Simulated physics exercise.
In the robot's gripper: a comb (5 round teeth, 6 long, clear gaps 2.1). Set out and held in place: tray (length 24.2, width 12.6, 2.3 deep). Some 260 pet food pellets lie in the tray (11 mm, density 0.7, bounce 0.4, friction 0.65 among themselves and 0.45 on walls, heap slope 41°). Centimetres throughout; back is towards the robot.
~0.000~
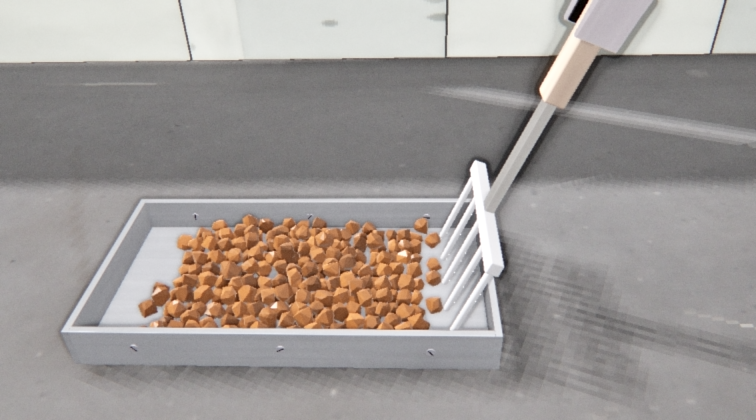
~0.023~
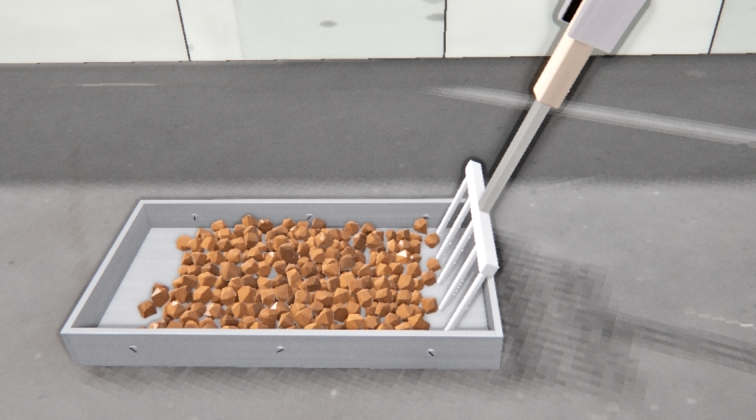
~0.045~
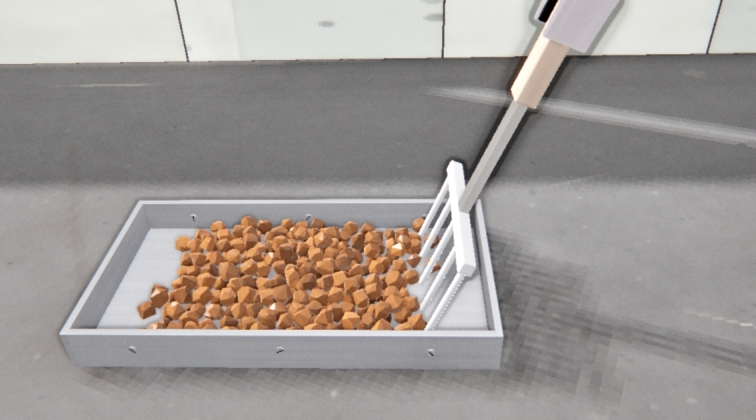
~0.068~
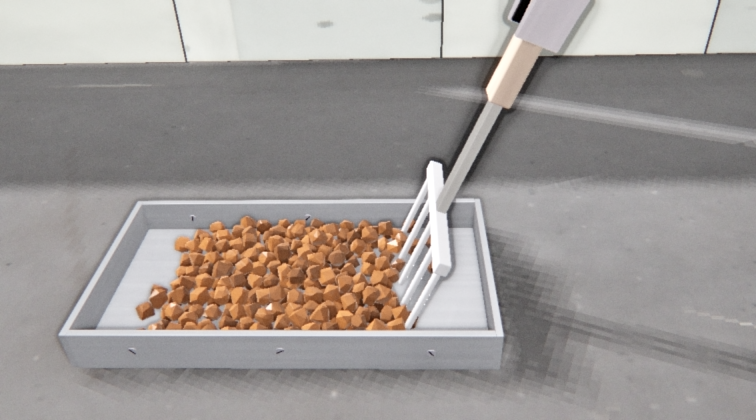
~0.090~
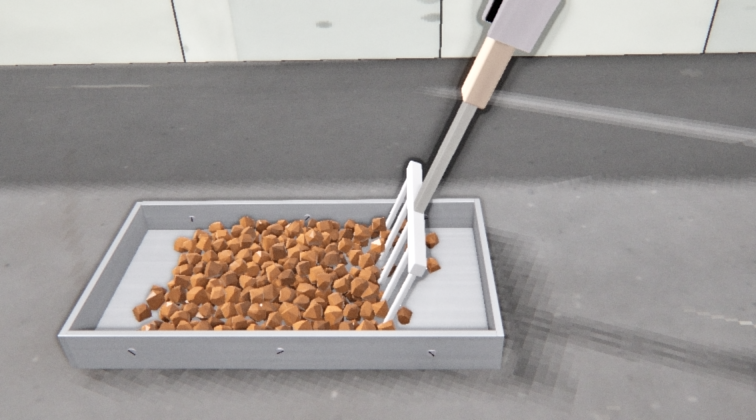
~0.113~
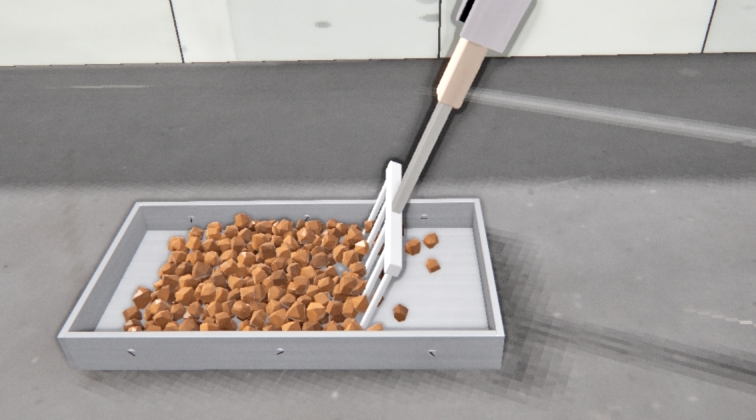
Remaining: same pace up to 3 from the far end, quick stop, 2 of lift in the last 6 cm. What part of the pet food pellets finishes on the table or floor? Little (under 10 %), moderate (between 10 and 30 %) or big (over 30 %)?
A moderate share, between 10 and 30 %, ends on the table or floor.
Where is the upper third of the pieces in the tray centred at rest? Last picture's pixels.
Around (145, 274).
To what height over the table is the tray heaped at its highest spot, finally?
Some 4.0 cm.
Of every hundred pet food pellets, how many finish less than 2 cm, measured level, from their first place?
About 5 per cent.
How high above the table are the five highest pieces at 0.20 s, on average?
Roughly 4 cm.
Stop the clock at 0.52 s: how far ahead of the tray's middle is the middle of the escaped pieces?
Roughly 16 cm.
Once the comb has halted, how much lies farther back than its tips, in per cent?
Roughly 55 per cent.
After 0.20 s, sloping 68°, highest piece 4 above the table; 255 in the tray.
After 0.28 s, sloping 68°, highest piece 6 above the table; 255 in the tray.
After 0.52 s, sloping 68°, highest piece 4 above the table; 209 in the tray, 46 on the table or floor.
After 1.22 s, sloping 68°, highest piece 4 above the table; 209 in the tray, 46 on the table or floor.
At rest, 209 in the tray, 46 on the table or floor. That is 18 % on the table or floor.
